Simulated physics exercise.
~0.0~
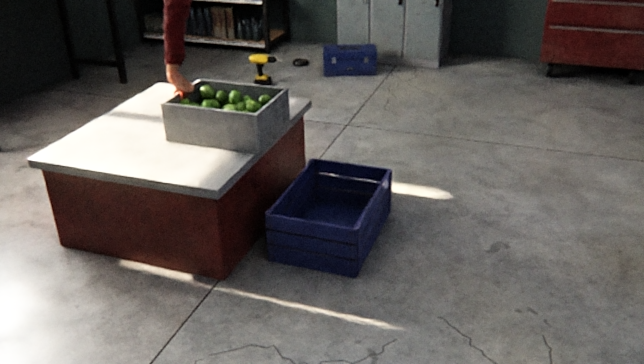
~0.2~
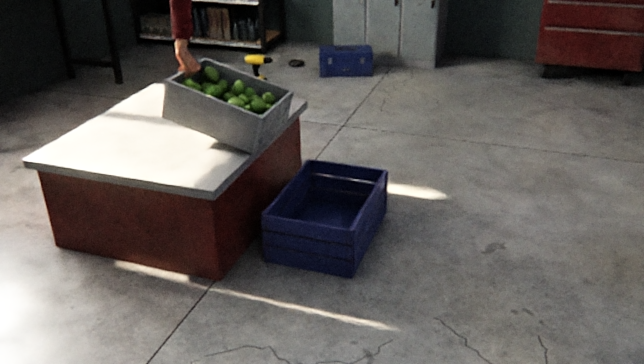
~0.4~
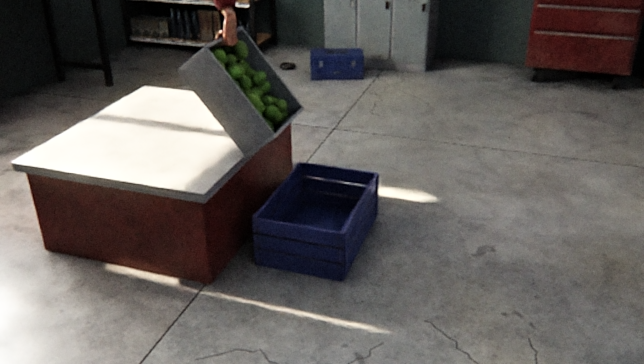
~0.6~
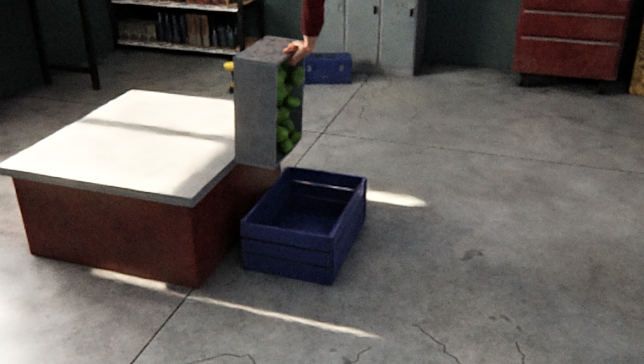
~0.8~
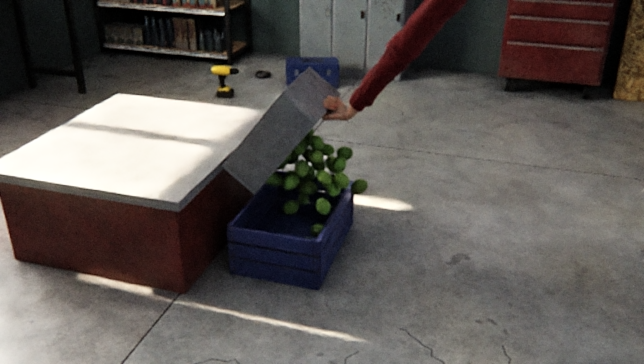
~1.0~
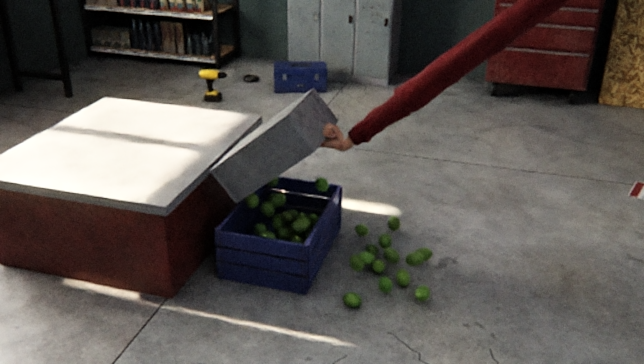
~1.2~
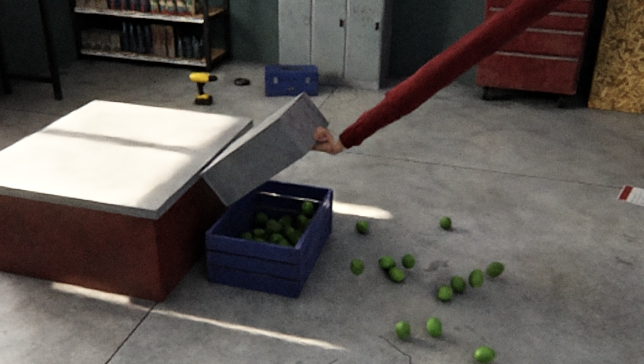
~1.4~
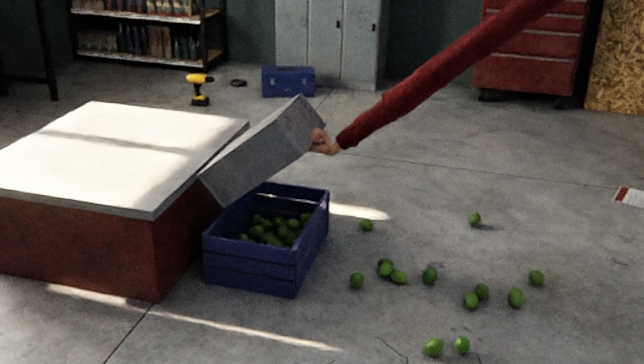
Red-sleeved arm tipping a grey box of limes off a bench, most dropping into a blue bin, others scattering across the floor.
